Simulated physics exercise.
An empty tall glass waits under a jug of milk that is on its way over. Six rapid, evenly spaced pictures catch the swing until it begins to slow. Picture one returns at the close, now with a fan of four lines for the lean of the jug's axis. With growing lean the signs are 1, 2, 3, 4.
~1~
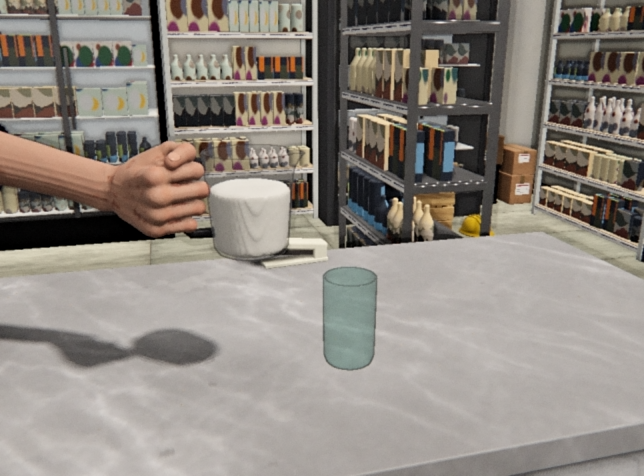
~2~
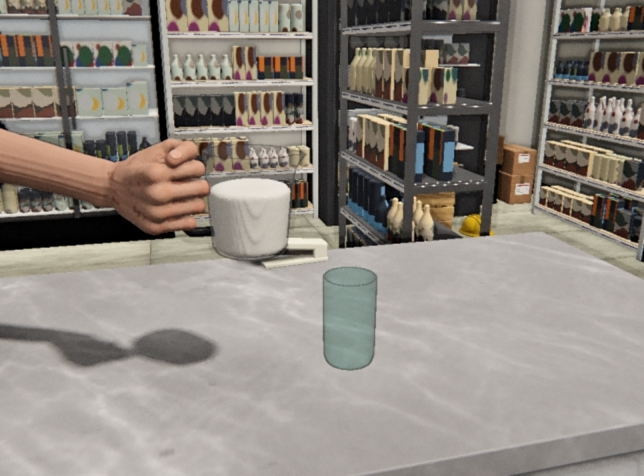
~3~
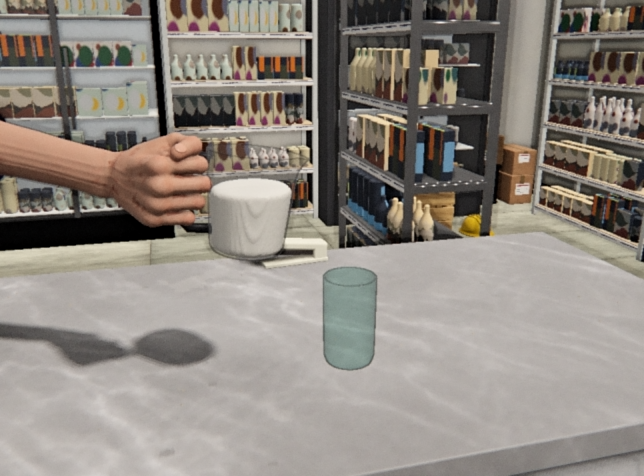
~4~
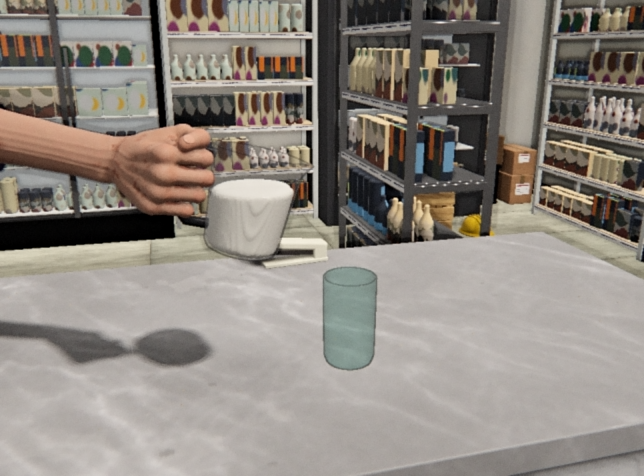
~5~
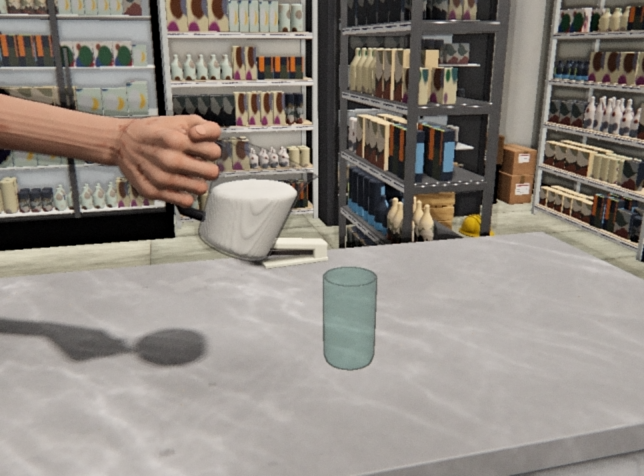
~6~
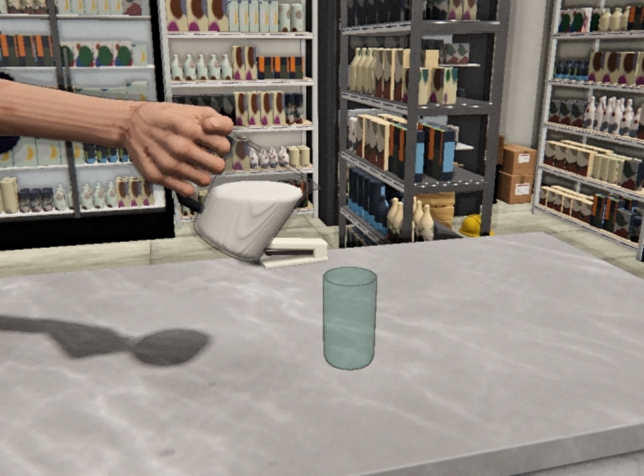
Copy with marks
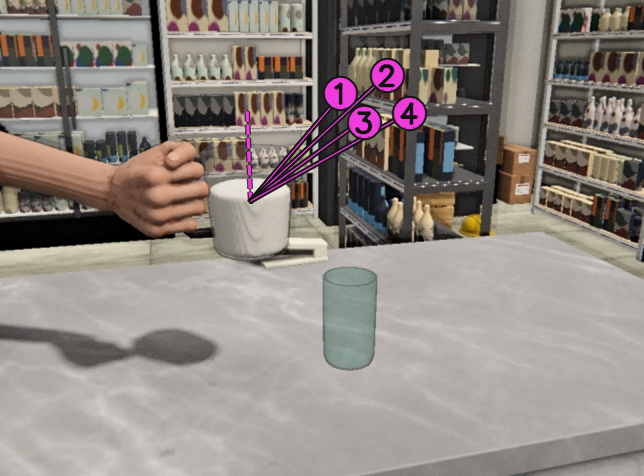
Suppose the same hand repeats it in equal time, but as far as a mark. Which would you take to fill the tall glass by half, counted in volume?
4 works best here.
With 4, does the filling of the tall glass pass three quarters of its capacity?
No, less.
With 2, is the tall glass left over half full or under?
Under.
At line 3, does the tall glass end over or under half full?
Under half.
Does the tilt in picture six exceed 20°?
Yes, it does.
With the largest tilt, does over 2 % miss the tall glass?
No, it does not.
In magenta, 1 at (330, 107); 2 at (374, 86); 3 at (348, 129); 4 at (394, 120).
With 1, the tall glass ends with about 5 % of what it can hold.
With 2, the tall glass ends with about 16 % of what it can hold.
With 3, the tall glass ends with about 30 % of what it can hold.
With 4, the tall glass ends with about 49 % of what it can hold.
